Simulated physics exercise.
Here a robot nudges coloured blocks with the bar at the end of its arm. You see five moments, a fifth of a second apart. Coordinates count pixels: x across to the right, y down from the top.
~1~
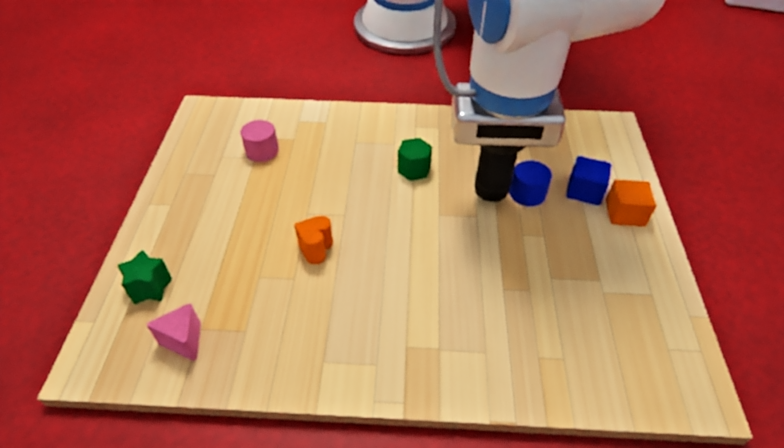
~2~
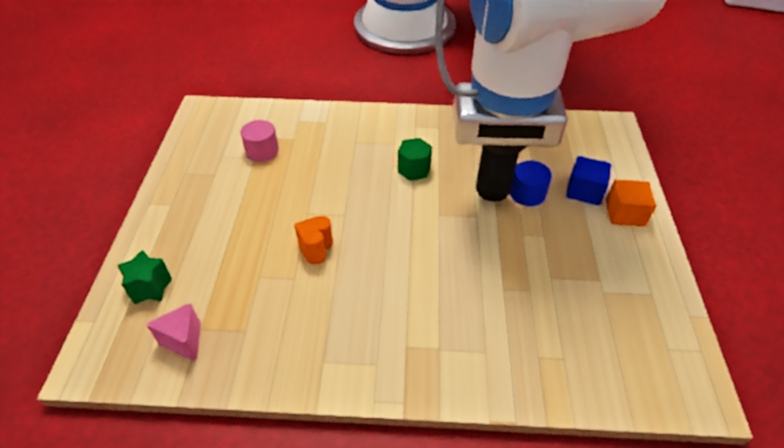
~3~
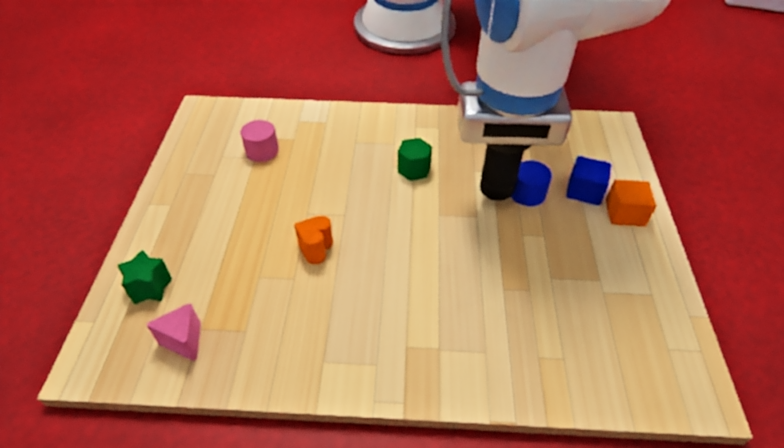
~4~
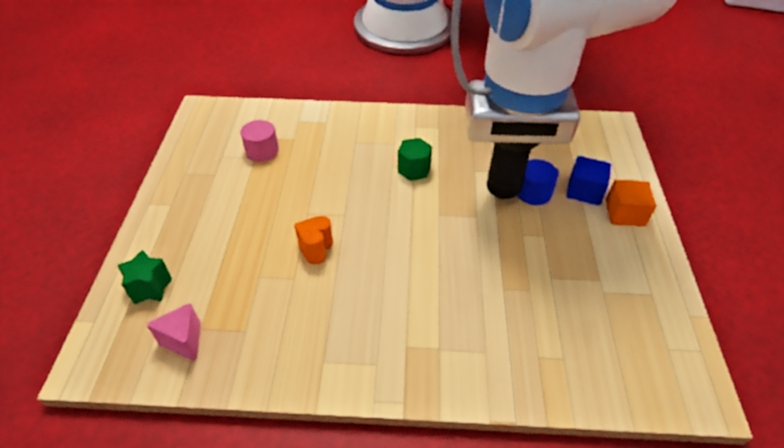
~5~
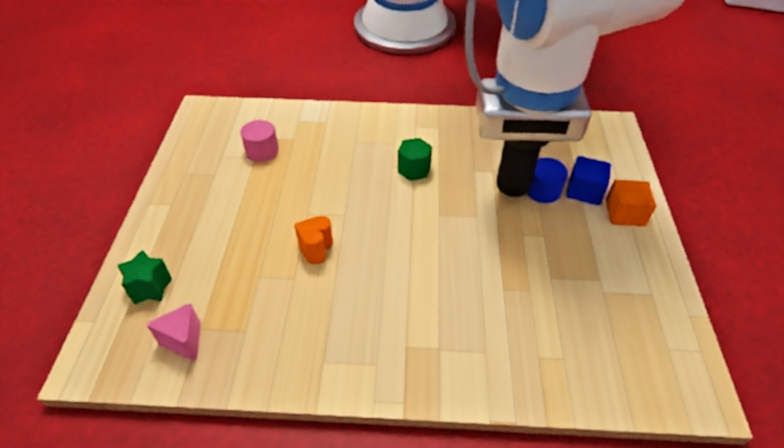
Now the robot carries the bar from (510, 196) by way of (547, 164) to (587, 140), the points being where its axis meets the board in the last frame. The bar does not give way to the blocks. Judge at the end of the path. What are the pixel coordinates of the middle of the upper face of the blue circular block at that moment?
The middle of its upper face will lie at (612, 141).
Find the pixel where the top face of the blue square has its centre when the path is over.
The middle of the upper face of the blue square will lie at about (629, 168) in the picture.
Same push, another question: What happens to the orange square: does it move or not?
It will be nudged away from its spot.
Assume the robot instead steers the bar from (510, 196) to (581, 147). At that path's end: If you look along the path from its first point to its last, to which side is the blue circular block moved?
Side: Right.
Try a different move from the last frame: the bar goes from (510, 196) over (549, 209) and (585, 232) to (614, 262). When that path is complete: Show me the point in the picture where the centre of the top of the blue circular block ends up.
It will likely be found at (576, 170).
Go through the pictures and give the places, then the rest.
Lower end of the bar (491, 190), tops of blocks, blue circular block (533, 172), blue square (593, 169), orange square (635, 192), in the first frame.
Bar (492, 190), blocks as before, in the second frame.
Bar (496, 189), blocks as before, in the third frame.
Bar (503, 188), blue circular block (540, 171), in the fourth frame.
Bar (513, 186), blue circular block (549, 169), blue square (593, 169), orange square (635, 192), in the fifth frame.
The first path, step by step. One third of the way, bar (537, 163); blue circular block (576, 157); blue square (612, 168); orange square (644, 194), turned 20° clockwise.
Two thirds of the way, bar (564, 144); blue circular block (601, 146); blue square (627, 168), turned 30° clockwise; orange square (650, 197), turned 35° clockwise.
At the end, bar (590, 129); blue circular block (612, 141); blue square (629, 168), turned 35° clockwise; orange square (650, 197), turned 35° clockwise.
